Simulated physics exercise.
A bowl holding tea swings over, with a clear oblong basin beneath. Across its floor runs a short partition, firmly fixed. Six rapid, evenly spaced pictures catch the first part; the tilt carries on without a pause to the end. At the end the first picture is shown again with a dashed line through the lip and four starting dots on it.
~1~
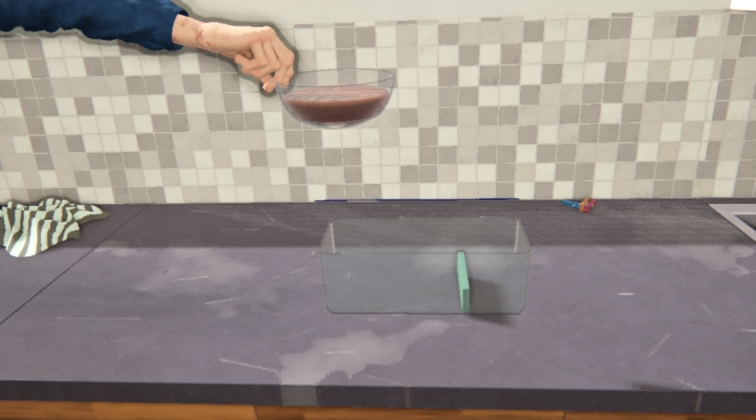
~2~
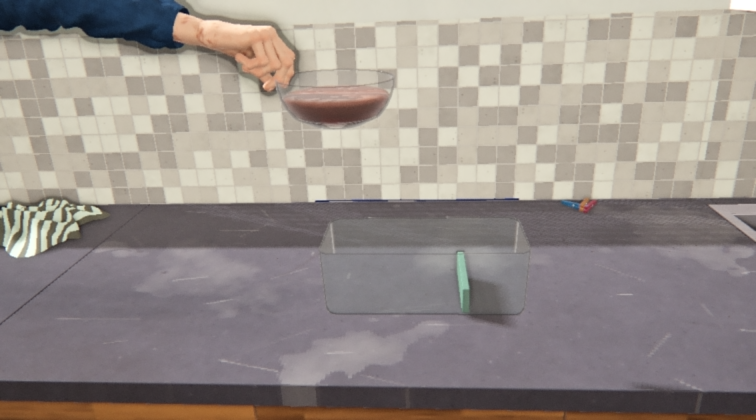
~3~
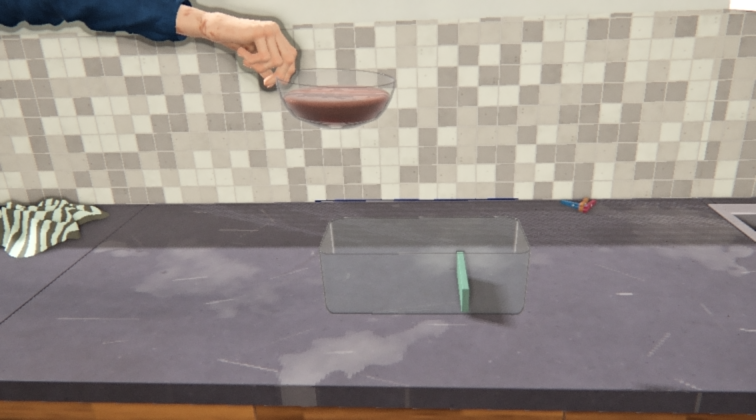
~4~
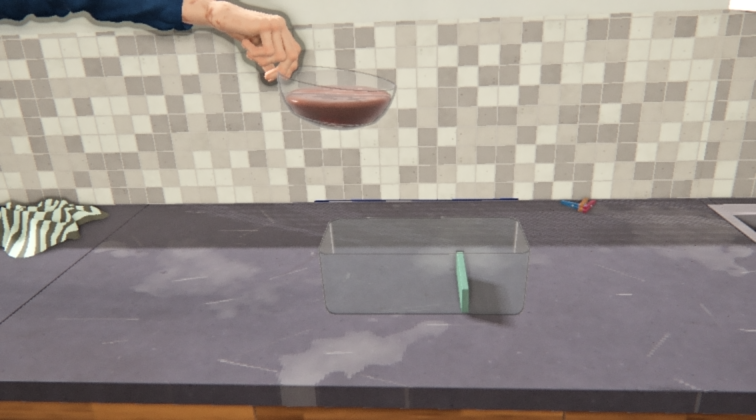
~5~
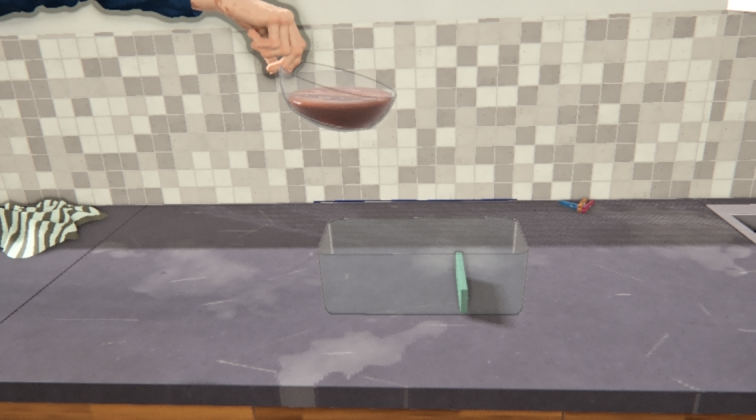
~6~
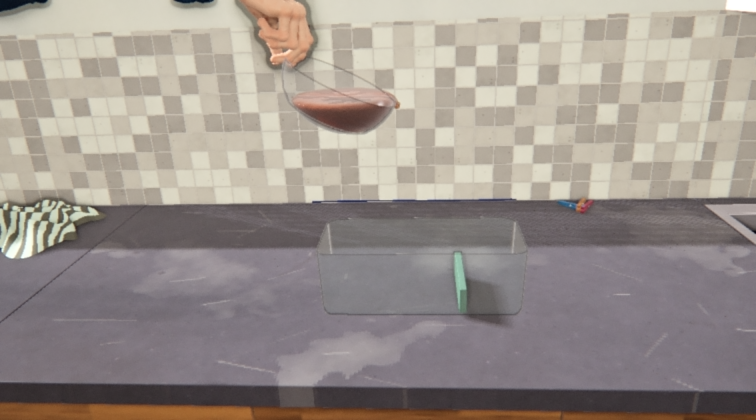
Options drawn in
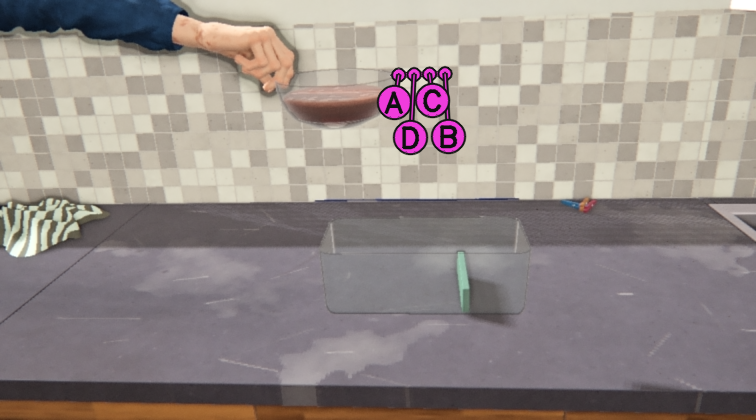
The clip opens with a hand at upper left holding a clear bowl of reddish-brown liquid level above a clear oblong basin with a short green partition, on a dark countertop. The hand rises slightly as it tilts the bowl steadily to the right, and the liquid reaches the lowered right rim.
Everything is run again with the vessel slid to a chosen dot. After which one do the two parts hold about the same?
Go for D.
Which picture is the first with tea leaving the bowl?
In picture 6.
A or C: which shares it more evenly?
The answer is C.
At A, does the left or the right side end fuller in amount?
The left one.
In magenta, A at (398, 75); B at (445, 73); C at (429, 74); D at (414, 74).
Choosing A, about 81 % ends left of the wall and 17 % right of it.
Choosing B, about 29 % ends left of the wall and 69 % right of it.
Choosing C, about 36 % ends left of the wall and 62 % right of it.
Choosing D, about 53 % ends left of the wall and 45 % right of it.
